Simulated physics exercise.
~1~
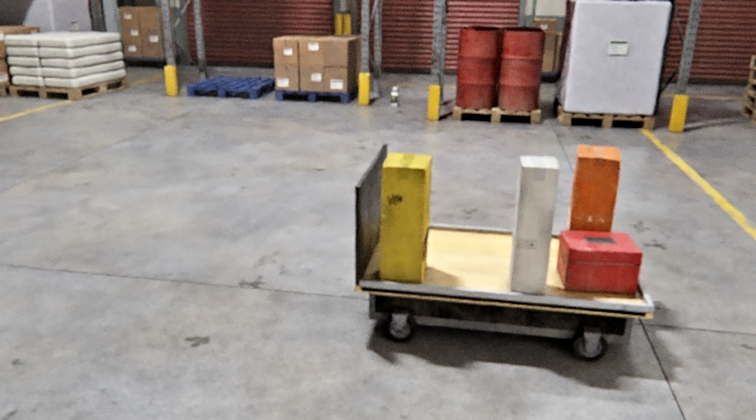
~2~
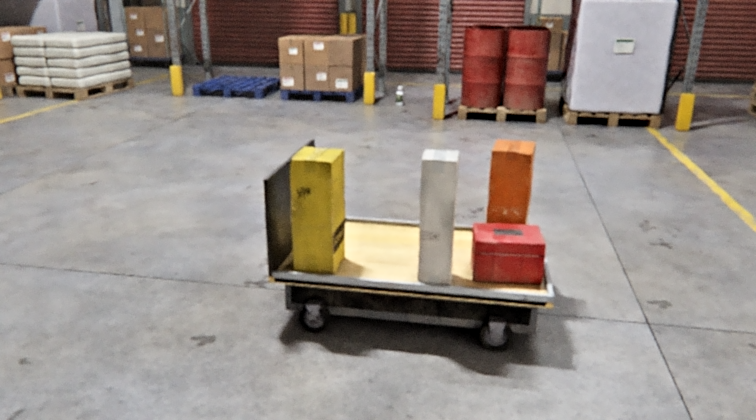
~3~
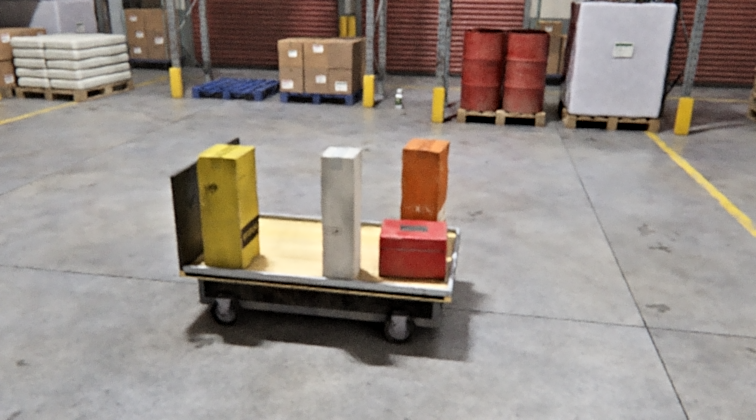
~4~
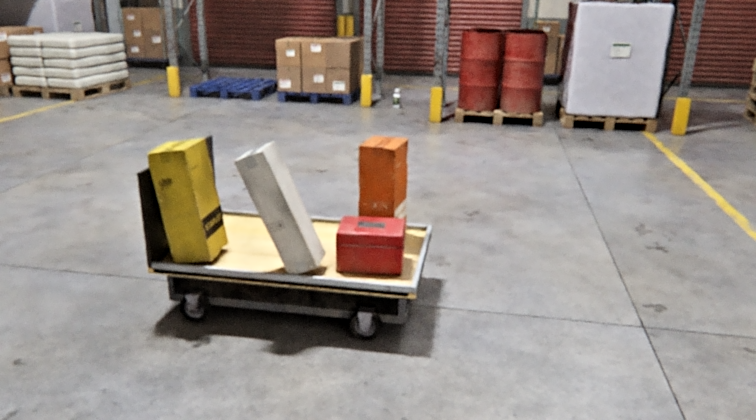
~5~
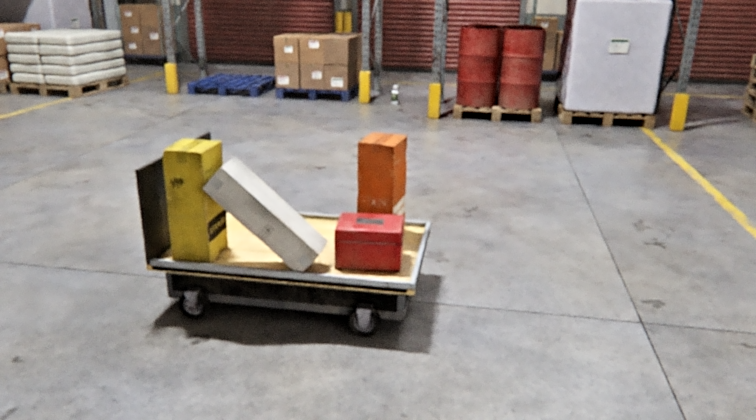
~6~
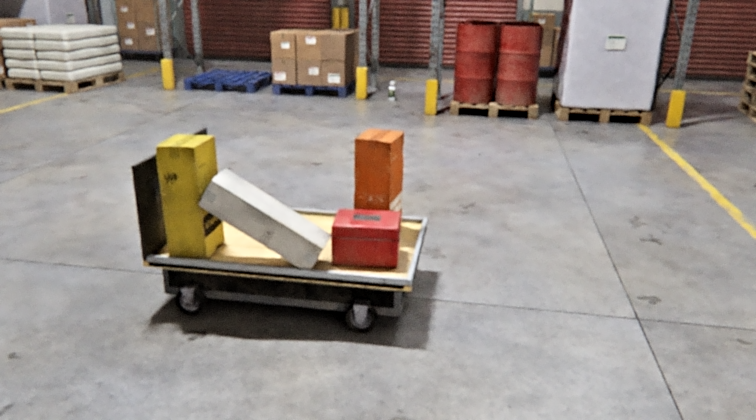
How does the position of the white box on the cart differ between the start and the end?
The white box stands upright on the deck at the start. By the end it has toppled to the left onto its side, with its upper end resting against the yellow box.
A flat cart rolls left and stops, and its white box topples against the yellow box.
